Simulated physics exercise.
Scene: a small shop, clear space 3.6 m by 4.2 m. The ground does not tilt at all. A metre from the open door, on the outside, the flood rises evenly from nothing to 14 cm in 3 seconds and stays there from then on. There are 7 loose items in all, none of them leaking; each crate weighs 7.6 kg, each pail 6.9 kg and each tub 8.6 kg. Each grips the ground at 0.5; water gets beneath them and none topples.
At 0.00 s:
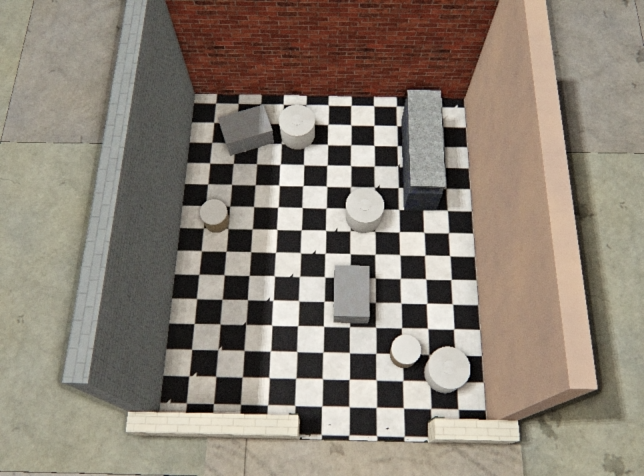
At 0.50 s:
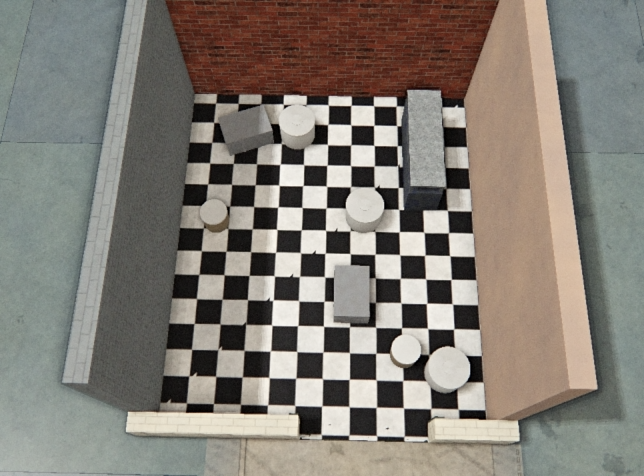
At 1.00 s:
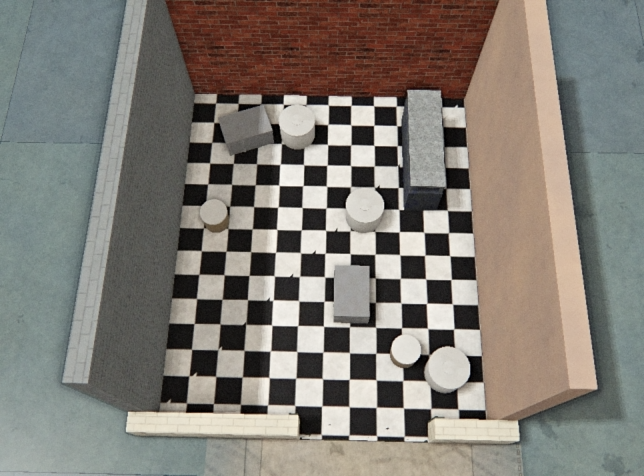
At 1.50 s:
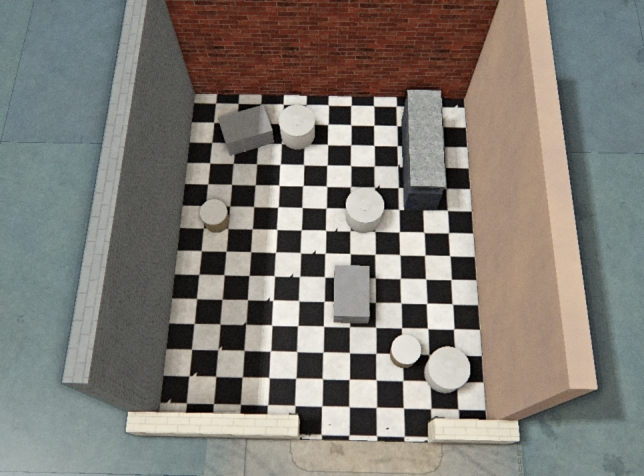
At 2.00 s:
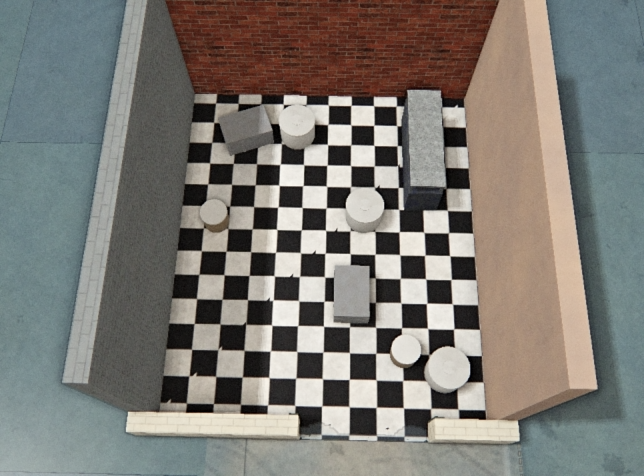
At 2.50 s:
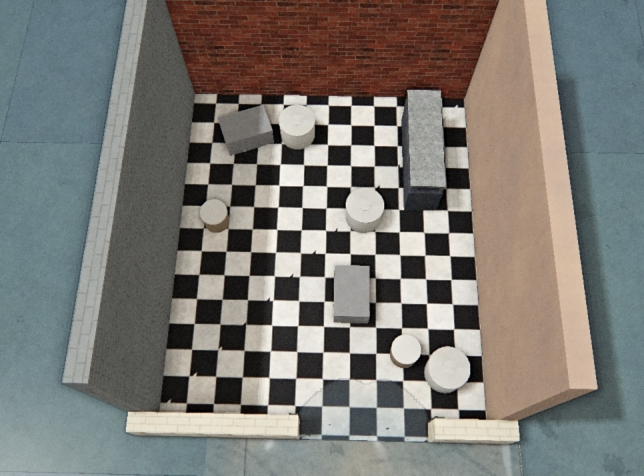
A small room with a black-and-white checkered floor is seen from high above its open front, between a grey wall on the left, a red brick wall behind and a pinkish wall on the right. Pale round tubs and grey blocks stand scattered across it. The camera and objects stay still while the paving outside turns bluish and a thin sheet of water slips in through the front gap.
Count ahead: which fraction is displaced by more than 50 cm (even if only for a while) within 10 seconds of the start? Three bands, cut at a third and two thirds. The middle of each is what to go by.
The moved portion lies in the middle band, a third to two thirds.
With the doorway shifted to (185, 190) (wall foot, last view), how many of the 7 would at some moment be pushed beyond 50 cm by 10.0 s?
Then the count would be 3.
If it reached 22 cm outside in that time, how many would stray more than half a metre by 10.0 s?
That would give 6.
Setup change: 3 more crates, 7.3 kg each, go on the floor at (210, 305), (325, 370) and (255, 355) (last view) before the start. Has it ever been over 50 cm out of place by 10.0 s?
Note: Item 1 below threshold; item 2 above threshold; item 3 below threshold.
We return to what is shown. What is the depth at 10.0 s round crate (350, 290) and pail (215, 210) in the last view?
Roughly 10 and 7 cm.
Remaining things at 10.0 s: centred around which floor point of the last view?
Close to pixel (320, 198).
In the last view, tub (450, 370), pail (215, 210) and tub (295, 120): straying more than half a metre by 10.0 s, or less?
Order as asked - a smaller shift, a smaller shift, a smaller shift.
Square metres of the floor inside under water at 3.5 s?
That flooded area is roughly 1.5 m2.
After 3.5 s 0 of 7 are over 50 cm from their spots; 0 afloat.
After 4.5 s 1 of 7 are over 50 cm from their spots; 0 afloat.
After 7.0 s 2 of 7 are over 50 cm from their spots; 1 afloat.
After 10.0 s 3 of 7 are over 50 cm from their spots, and 3 have been at some point; 4 afloat.
